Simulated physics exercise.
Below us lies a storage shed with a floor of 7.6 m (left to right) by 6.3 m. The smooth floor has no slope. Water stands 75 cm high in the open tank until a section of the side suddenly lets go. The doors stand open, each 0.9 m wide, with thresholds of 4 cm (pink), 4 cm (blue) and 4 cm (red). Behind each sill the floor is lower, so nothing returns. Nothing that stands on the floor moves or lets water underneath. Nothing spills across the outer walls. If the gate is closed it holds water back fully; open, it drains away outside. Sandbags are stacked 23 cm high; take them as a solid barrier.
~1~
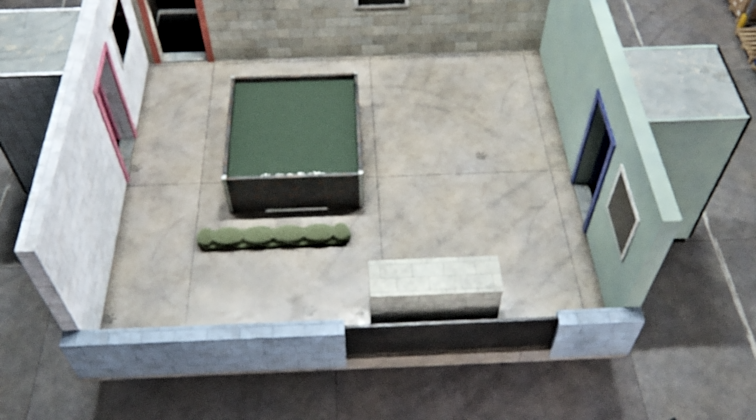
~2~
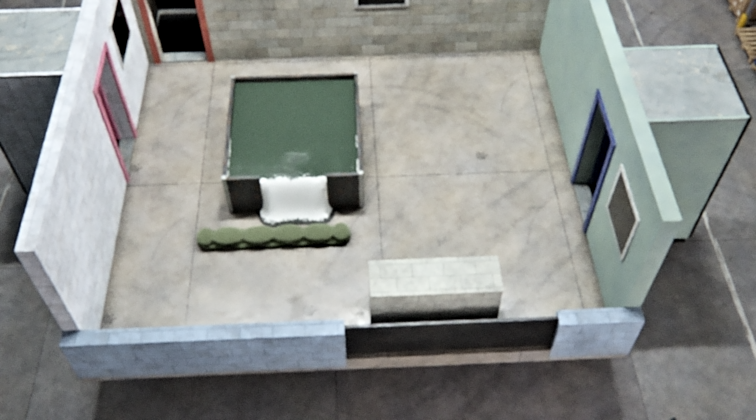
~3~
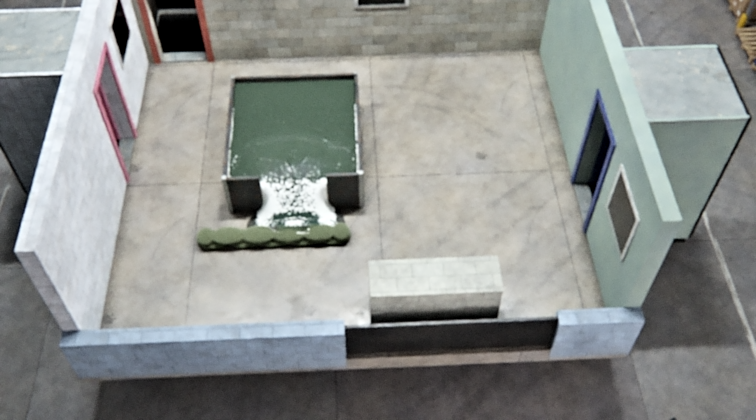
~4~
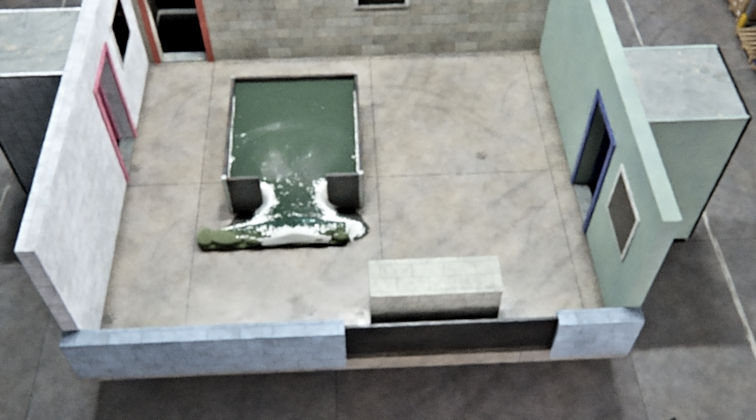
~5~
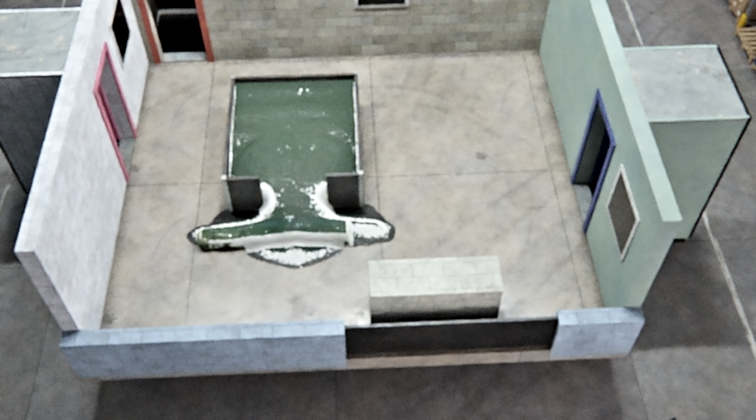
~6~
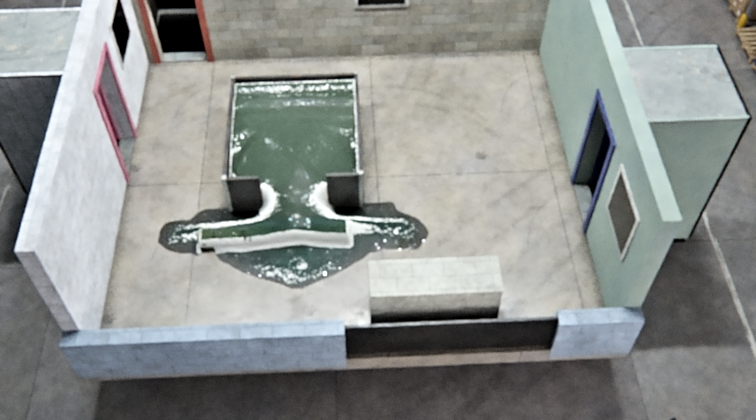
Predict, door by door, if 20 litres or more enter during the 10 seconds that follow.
Within that time: At the pink door it goes over the limit; at the blue door it passes the limit; at the red door it passes the limit.
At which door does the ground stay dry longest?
It is the red one.
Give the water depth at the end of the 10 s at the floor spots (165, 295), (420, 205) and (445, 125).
In that order: 4, 3 and 4 cm.
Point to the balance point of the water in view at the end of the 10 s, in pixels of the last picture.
Near (348, 186).
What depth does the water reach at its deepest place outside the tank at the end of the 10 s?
About 16 cm.
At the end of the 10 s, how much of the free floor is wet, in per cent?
Near 95 per cent is wet.
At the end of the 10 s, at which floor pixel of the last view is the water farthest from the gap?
Around (540, 56).
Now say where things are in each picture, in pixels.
The open tank at (294, 127) is whole and still, 75 cm deep, in the first frame.
Water pours out at (296, 198) and has run 0.6 m, to (263, 218); deepest outside 41 cm, 75 cm at the open tank's back, in the second frame.
The front is at (252, 233), 0.9 m from the gap at (296, 198); 0.7 m2 of floor is under water; 75 cm left at the back of the open tank, in the third frame.
Water pours out at (296, 199) and has run 1.3 m, to (222, 234); deepest outside 44 cm, 75 cm at the open tank's back, in the fourth frame.
The front is at (192, 236), 1.8 m from the gap at (296, 198); 2.4 m2 of floor is under water; 74 cm left at the back of the open tank, in the fifth frame.
The front is at (165, 243), 2.2 m from the gap at (295, 197); 3.9 m2 of floor is under water; 65 cm left at the back of the open tank, in the sixth frame.
A moment later water covers 35 % of the floor and is deepest (56 cm) near (296, 229); pink door not reached, blue door not reached, red door not reached.
Soon after water covers 55 % of the floor and is deepest (45 cm) near (296, 229); pink door 8 cm at the sill, 1 L in, blue door 7 cm at the sill, 0 L in, red door not reached.
Next water covers 70 % of the floor and is deepest (36 cm) near (296, 229); pink door 7 cm at the sill, 14 L in, blue door 11 cm at the sill, 29 L in, red door 8 cm at the sill, 1 L in.
Later on water covers 80 % of the floor and is deepest (25 cm) near (296, 229); pink door 9 cm at the sill, 40 L in, blue door 12 cm at the sill, 87 L in, red door 12 cm at the sill, 47 L in.
At the end water covers 95 % of the floor and is deepest (16 cm) near (296, 229); pink door 5 cm at the sill, 62 L in, blue door 8 cm at the sill, 189 L in, red door 9 cm at the sill, 144 L in.
